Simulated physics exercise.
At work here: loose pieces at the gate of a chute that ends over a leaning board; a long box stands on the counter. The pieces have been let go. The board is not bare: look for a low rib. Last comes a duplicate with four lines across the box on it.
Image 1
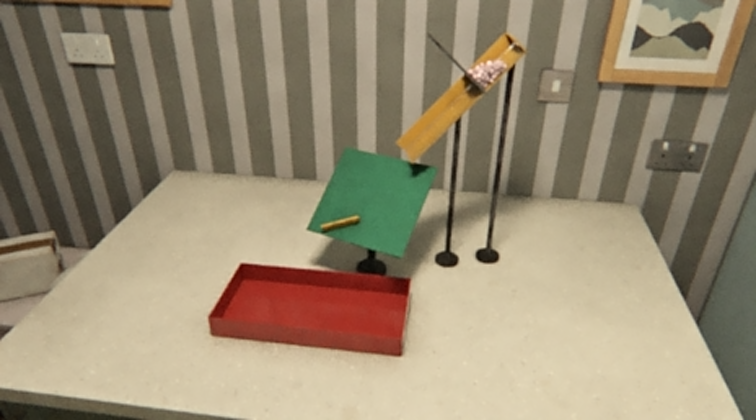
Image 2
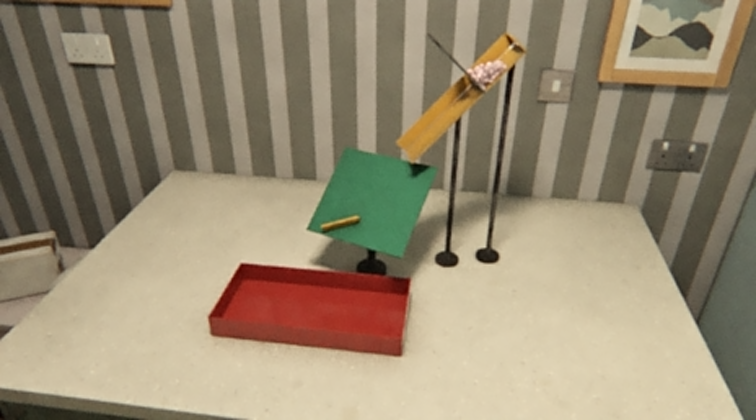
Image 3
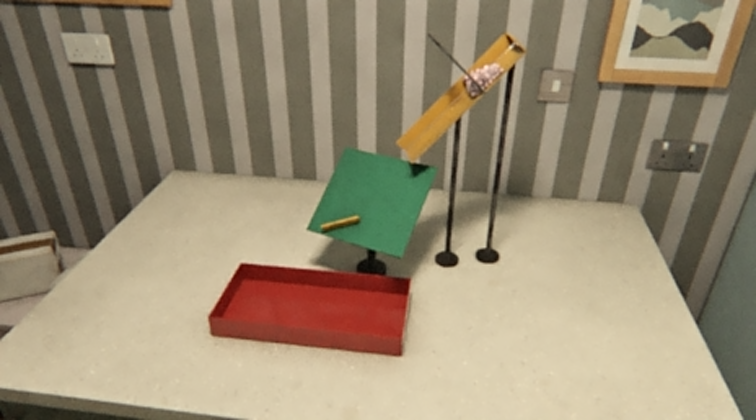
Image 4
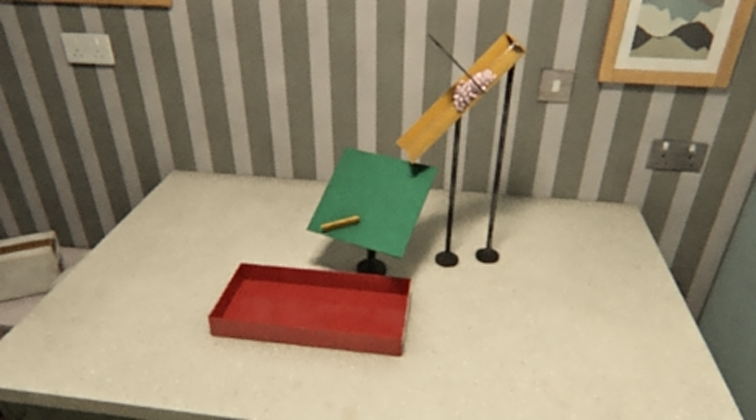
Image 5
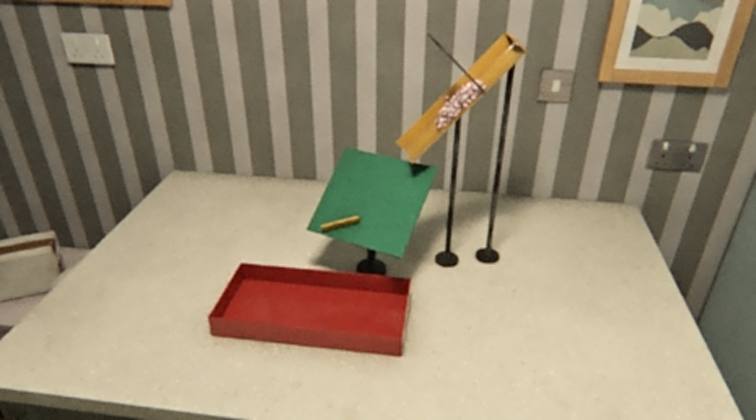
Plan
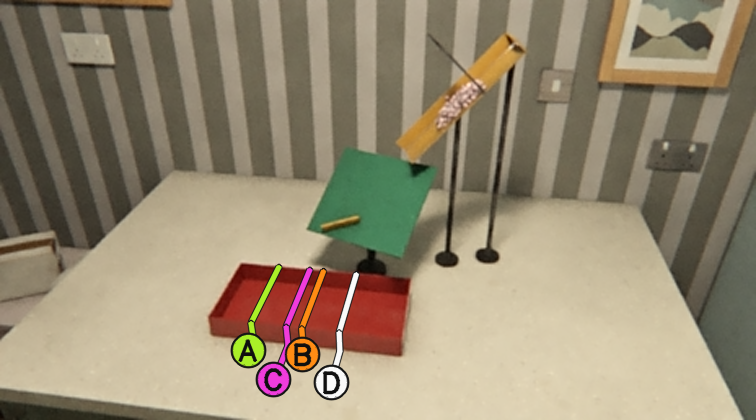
On a pale counter, small pinkish beads slide partway down a sloping wooden chute.
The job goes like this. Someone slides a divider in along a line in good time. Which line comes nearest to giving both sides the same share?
Best: A.
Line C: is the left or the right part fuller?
More lands on the left.
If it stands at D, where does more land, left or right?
The left side.
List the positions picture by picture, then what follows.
Load behind the gate near (484, 73), sugar pearls; lip of the chute near (409, 158), sloping fairly steeply, in the first picture.
Middle of the board near (371, 199), tilted fairly steeply; middle of its low edge near (352, 243); of its high edge near (390, 157), in the second picture.
Front corners of the box near (208, 317) and (402, 338), empty; front of the load near (471, 92), in the third picture.
Middle of the load near (470, 89); its front near (458, 109), close to a quarter of the way to the lip; rib from (358, 217) to (321, 227), in the fourth picture.
Middle of the load near (456, 102); its front near (438, 128), close to half of the way to the lip, in the fifth picture.
On the marked copy, line A crosses the front rim at (251, 322); line B crosses the front rim at (301, 327); line C crosses the front rim at (286, 326); line D crosses the front rim at (339, 331).
With A, of what is caught, close to half on the left of the divider, close to half on the right.
With B, of what is caught, all but a few on the left of the divider, a small share on the right.
With C, of what is caught, all but a few on the left of the divider, a small share on the right.
With D, of what is caught, all but a few on the left of the divider, only a few on the right.
